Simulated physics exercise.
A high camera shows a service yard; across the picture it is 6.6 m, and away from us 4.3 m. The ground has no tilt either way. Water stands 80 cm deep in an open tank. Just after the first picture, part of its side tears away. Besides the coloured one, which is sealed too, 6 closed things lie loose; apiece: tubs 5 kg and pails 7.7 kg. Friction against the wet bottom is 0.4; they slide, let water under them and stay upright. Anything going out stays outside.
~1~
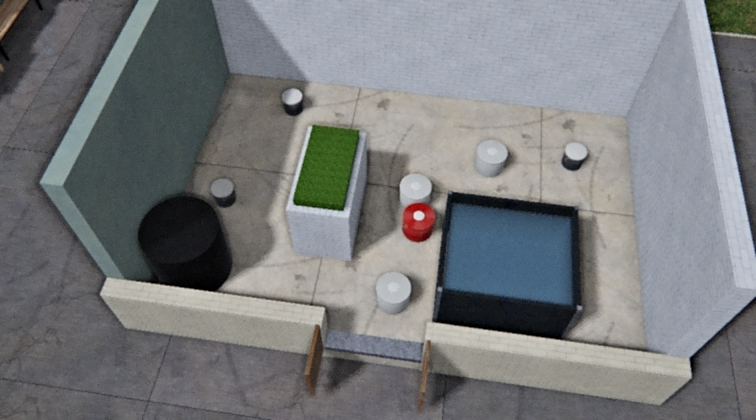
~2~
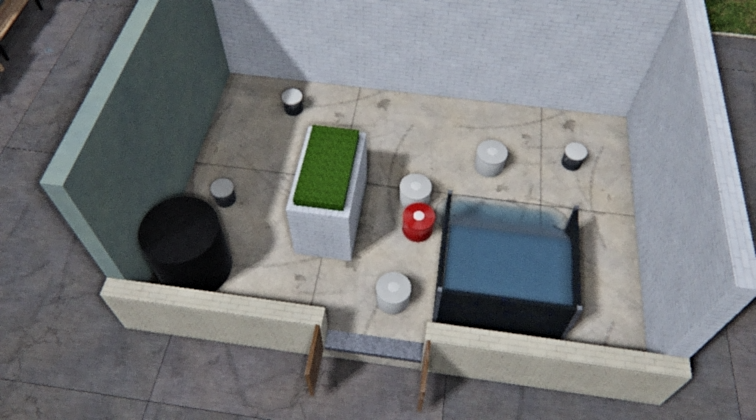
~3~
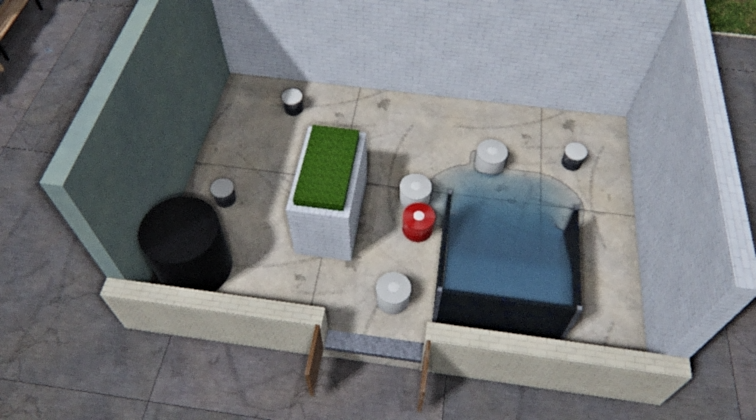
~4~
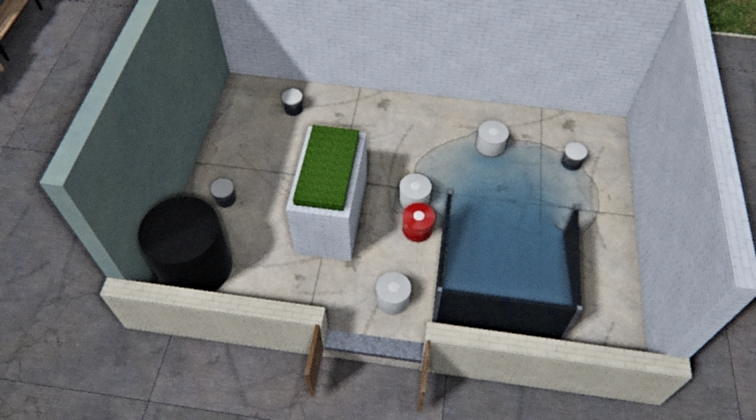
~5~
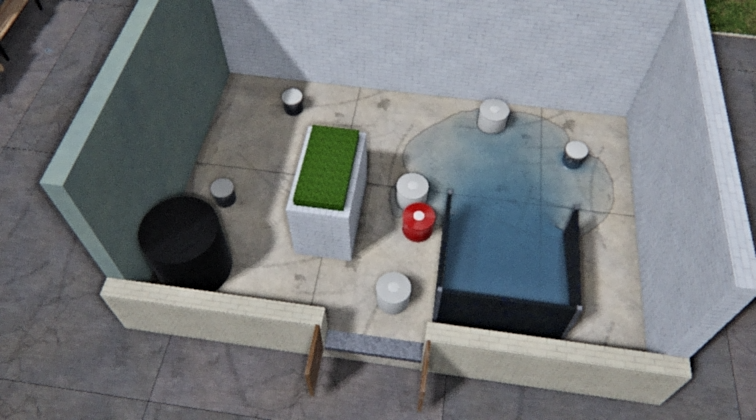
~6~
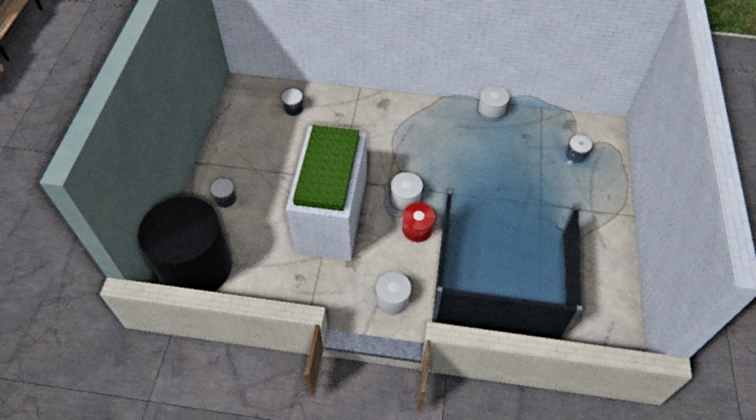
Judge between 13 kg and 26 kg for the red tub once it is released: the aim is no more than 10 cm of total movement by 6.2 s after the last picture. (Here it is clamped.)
Judgement: 13 kg suffices.
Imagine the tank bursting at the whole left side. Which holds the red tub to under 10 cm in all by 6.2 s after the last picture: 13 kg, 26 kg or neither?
So both picks fail.
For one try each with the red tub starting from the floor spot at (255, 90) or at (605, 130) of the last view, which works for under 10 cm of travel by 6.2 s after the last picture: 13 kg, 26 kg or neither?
In that order: Both fail; both fail.
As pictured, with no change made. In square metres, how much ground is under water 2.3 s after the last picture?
19 m2.
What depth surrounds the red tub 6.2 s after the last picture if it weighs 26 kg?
Around 2 cm.
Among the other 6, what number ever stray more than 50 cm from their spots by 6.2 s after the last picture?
It works out to 5.
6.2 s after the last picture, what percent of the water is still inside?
Still held: Near 98 %.
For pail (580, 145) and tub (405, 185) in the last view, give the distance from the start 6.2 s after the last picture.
Shift from start, in order: 250 cm; 100 cm.
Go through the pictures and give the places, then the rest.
In the first frame, the red tub at (419, 216) rests on the ground; 2.2 m2 under water; 0 of 7 have shifted.
In the second frame, the red tub at (419, 216), on the bottom; 3.2 m2 under water; 0 of 7 have shifted.
In the third frame, the red tub at (419, 216), on the bottom; 4.5 m2 under water; 0 of 7 have shifted.
In the fourth frame, the red tub at (419, 216) rests on the ground; water covers 6.0 m2; 1 of 7 have shifted.
In the fifth frame, the red tub at (419, 216) rests on the ground; 7.8 m2 under water; 1 of 7 have shifted.
In the sixth frame, the red tub at (419, 216), on the bottom; 9.6 m2 under water; 3 of 7 have shifted.
Then, 0.6 s after the last picture the red tub would be 0 cm from its start with 13 kg and 0 cm from its start with 26 kg; 0 cm of water round it then.
Then, 2.3 s after the last picture the red tub would be 0 cm from its start with 13 kg and 0 cm from its start with 26 kg; 0 cm of water round it then.
Then, 4.2 s after the last picture the red tub would be 0 cm from its start with 13 kg and 0 cm from its start with 26 kg; 2 cm of water round it then.
Then, 6.2 s after the last picture the red tub would be 0 cm from its start with 13 kg and 0 cm from its start with 26 kg; 2 cm of water round it then.
